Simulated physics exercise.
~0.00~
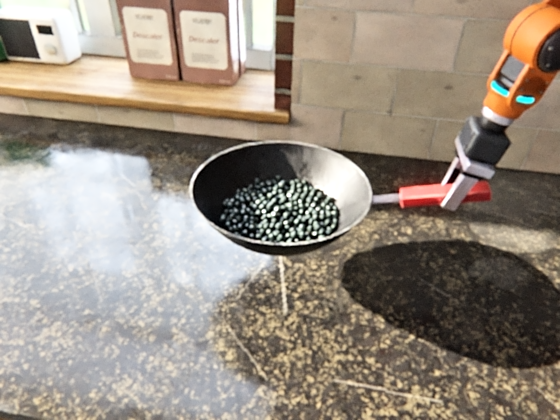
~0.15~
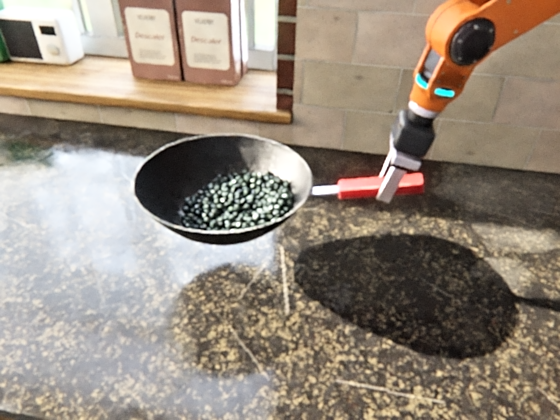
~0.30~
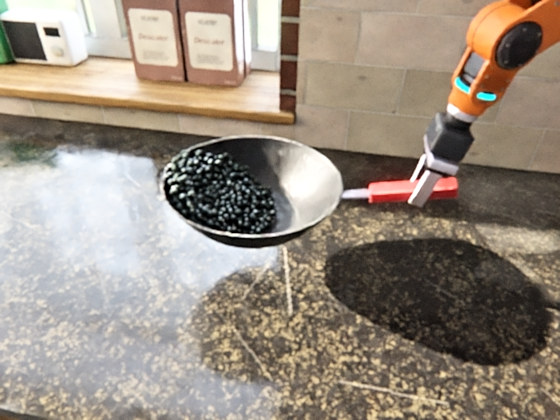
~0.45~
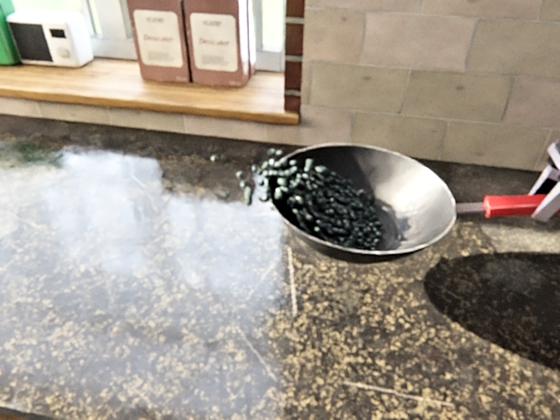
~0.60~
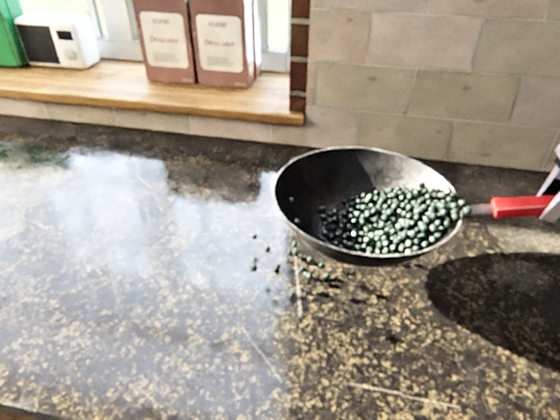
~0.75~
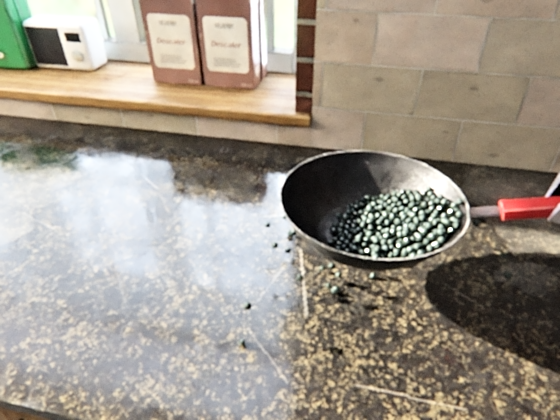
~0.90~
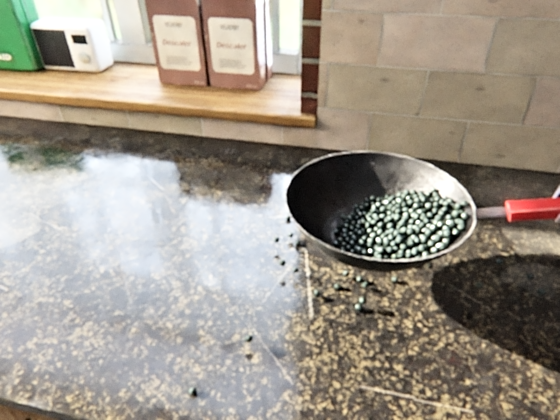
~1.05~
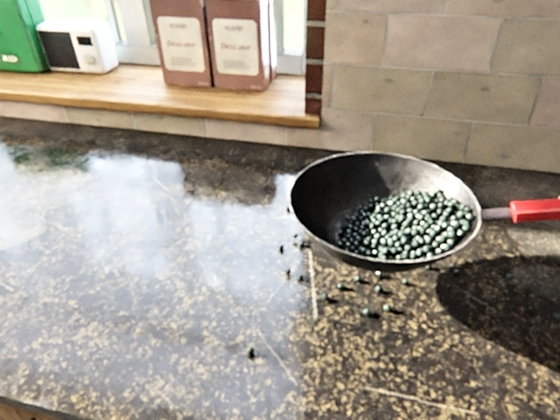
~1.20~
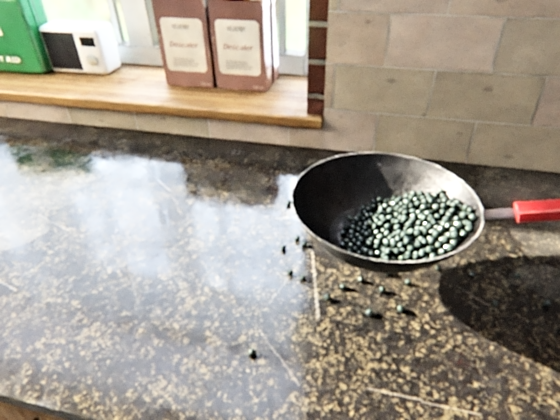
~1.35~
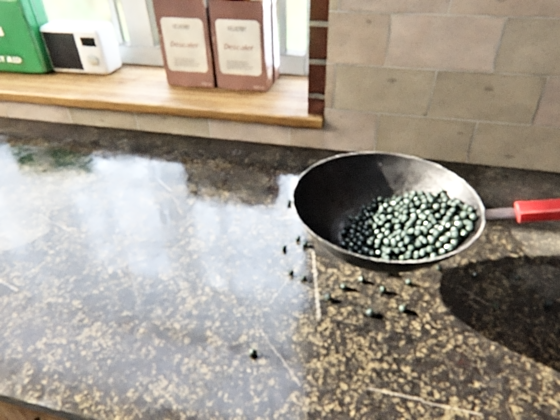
The clip opens on an orange robot arm holding a dark wok by its red handle above a speckled stone counter, with a heap of small, shiny dark green beads inside. The arm moves the wok a little to the left, then starts back to the right, and the beads pile up against the left side. As the wok swings further right, some beads fly over its left rim. The rest slide back toward the handle while the stray ones drop and scatter on the counter. Finally the wok hangs still, most beads inside and a few lying below.
